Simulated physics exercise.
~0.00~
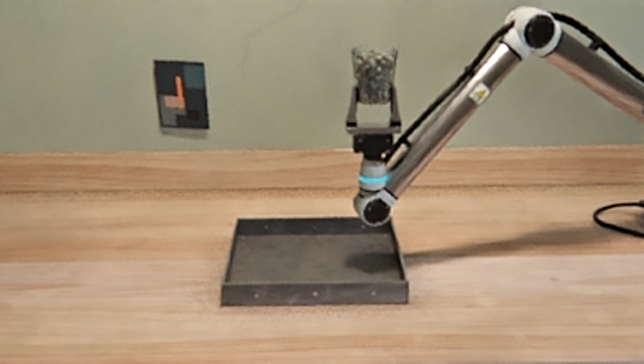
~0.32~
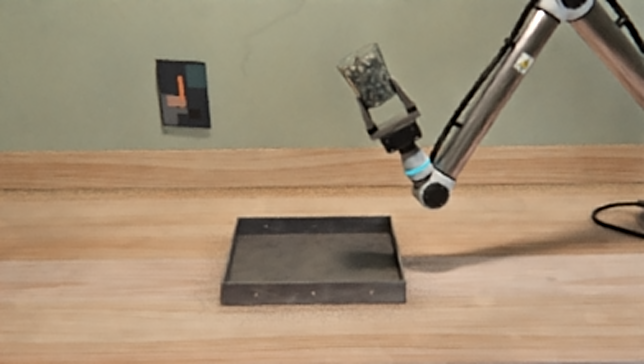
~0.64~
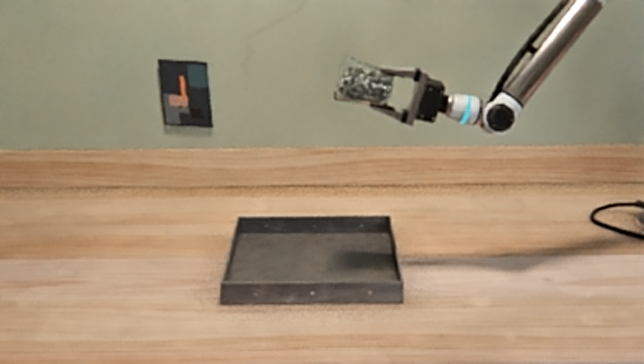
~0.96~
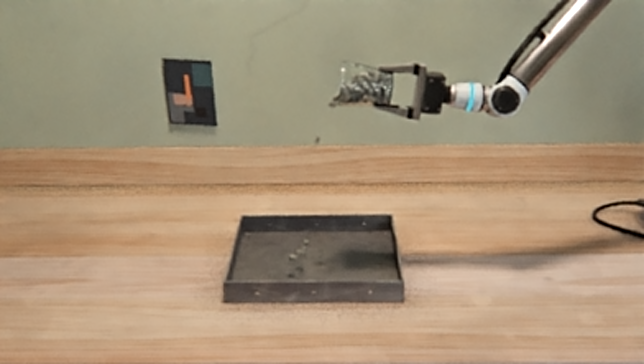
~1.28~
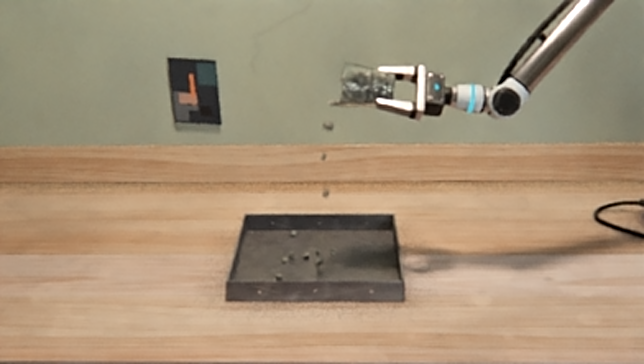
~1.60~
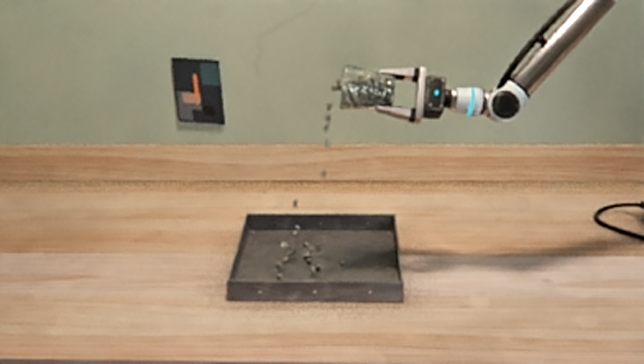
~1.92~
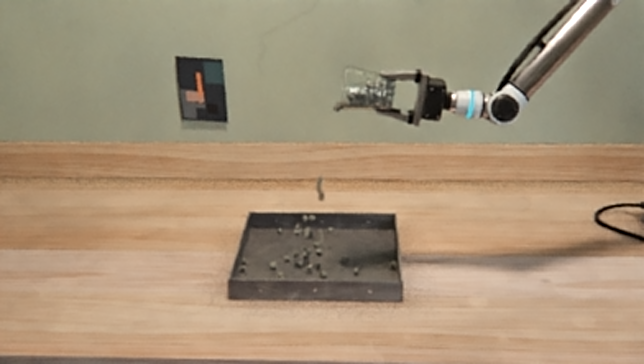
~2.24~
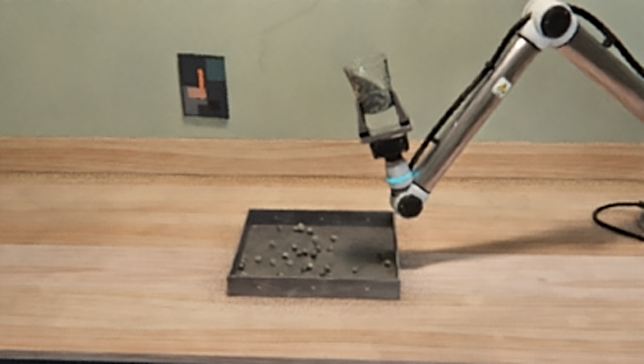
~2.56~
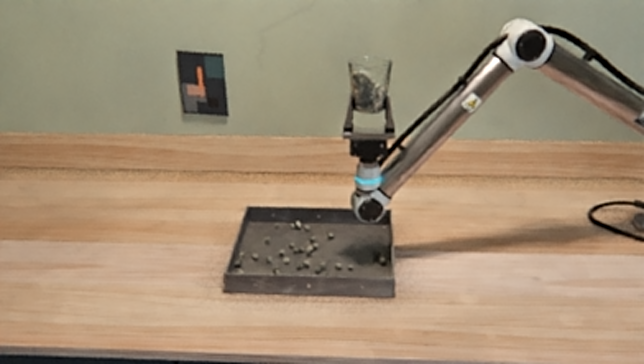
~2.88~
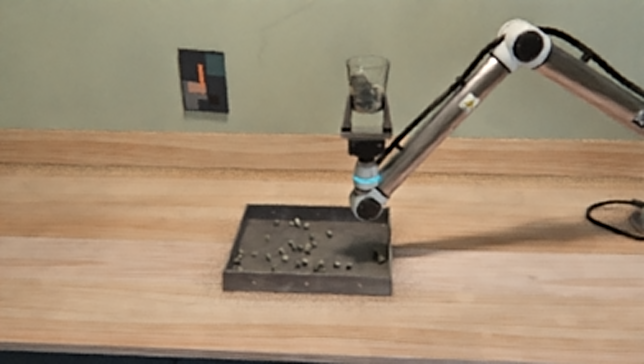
A robot arm tips a clear tumbler, spills some pebbles into a tray, then rights it.
